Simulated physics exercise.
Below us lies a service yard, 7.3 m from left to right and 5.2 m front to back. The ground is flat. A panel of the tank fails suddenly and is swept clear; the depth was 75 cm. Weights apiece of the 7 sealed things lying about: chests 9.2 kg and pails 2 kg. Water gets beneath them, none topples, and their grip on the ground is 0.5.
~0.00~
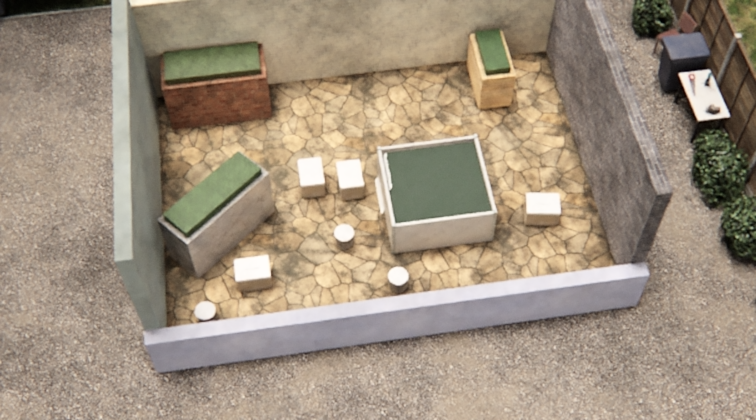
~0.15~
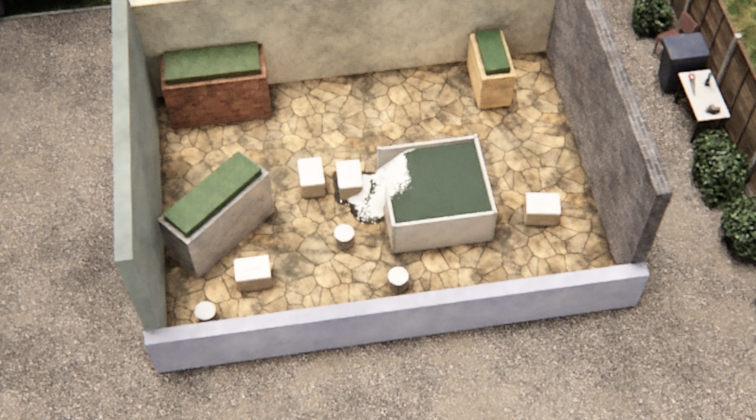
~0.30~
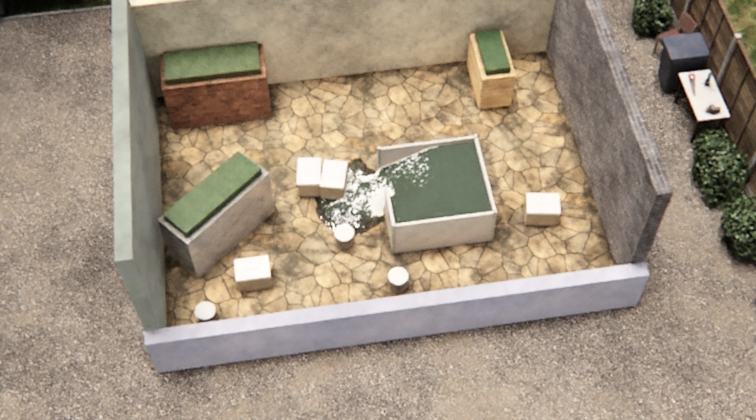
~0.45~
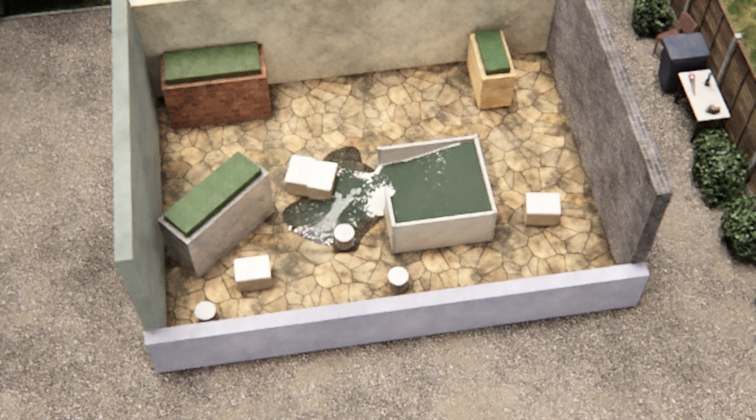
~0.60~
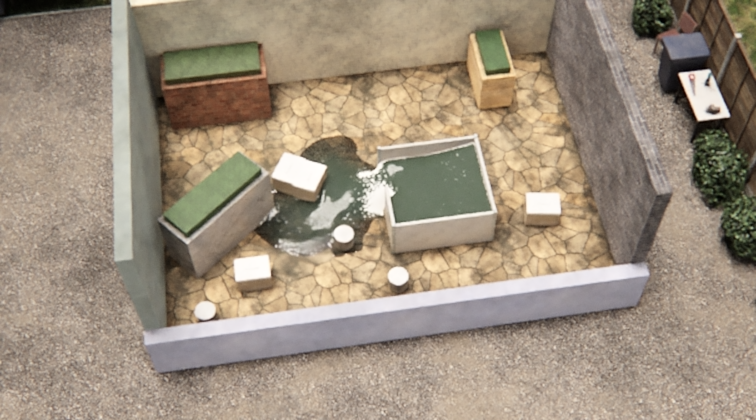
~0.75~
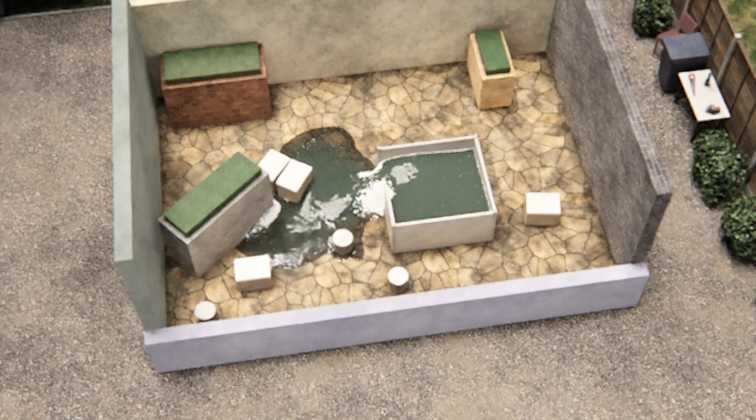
In the video, dark green water bursts from the left side of a square tank in a walled, stone-paved yard and spreads across the ground, pushing two pale boxes leftward to the planter-like block while the other objects barely move.
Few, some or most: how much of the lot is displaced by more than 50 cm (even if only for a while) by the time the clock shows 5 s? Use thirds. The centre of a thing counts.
That comes to two thirds or more.
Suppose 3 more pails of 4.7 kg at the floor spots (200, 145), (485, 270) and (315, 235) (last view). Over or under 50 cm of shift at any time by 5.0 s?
In that order: Over, less, over.
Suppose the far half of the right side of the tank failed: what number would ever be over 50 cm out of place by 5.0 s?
Then 2.
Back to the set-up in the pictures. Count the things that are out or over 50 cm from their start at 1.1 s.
By then 2.
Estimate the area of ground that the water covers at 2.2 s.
Some 16 m2.
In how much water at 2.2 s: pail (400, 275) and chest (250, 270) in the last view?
About 0 and 8 cm.
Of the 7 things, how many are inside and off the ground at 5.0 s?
I count 4.
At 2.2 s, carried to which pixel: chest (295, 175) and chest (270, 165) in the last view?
Around (192, 119) and (165, 127).
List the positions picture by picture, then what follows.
A chest at (350, 174) rests on the ground; a chest at (311, 171), on the bottom; water covers 2.4 m2; 0 of 7 have shifted, in the first picture.
A chest at (349, 174), on the bottom; a chest at (311, 171) rests on the ground; 2.9 m2 under water; 0 of 7 have shifted, in the second picture.
A chest at (334, 174) rests on the ground, 27 cm from its start; a chest at (309, 171), on the bottom, 3 cm from its start; water covers 3.6 m2; 1 of 7 have shifted, in the third picture.
A chest at (322, 175) rests on the ground, 47 cm from its start; a chest at (300, 169), on the bottom, 19 cm from its start; water covers 4.5 m2; 2 of 7 have shifted, in the fourth picture.
A chest at (309, 175), on the bottom, 69 cm from its start; a chest at (289, 168), on the bottom, 39 cm from its start; 5.6 m2 under water; 2 of 7 have shifted, in the fifth picture.
A chest at (294, 175) rests on the ground, 95 cm from its start; a chest at (272, 165) rests on the ground, 69 cm from its start; 6.8 m2 under water; 3 of 7 have shifted, in the sixth picture.
After 1.1 s 2 of 7 are over 50 cm from their spots; 1 afloat.
After 2.2 s 3 of 7 are over 50 cm from their spots; 4 afloat.
After 3.5 s 2 of 7 are over 50 cm from their spots; 4 afloat.
After 5.0 s 5 of 7 are over 50 cm from their spots, and 5 have been at some point; 4 afloat.
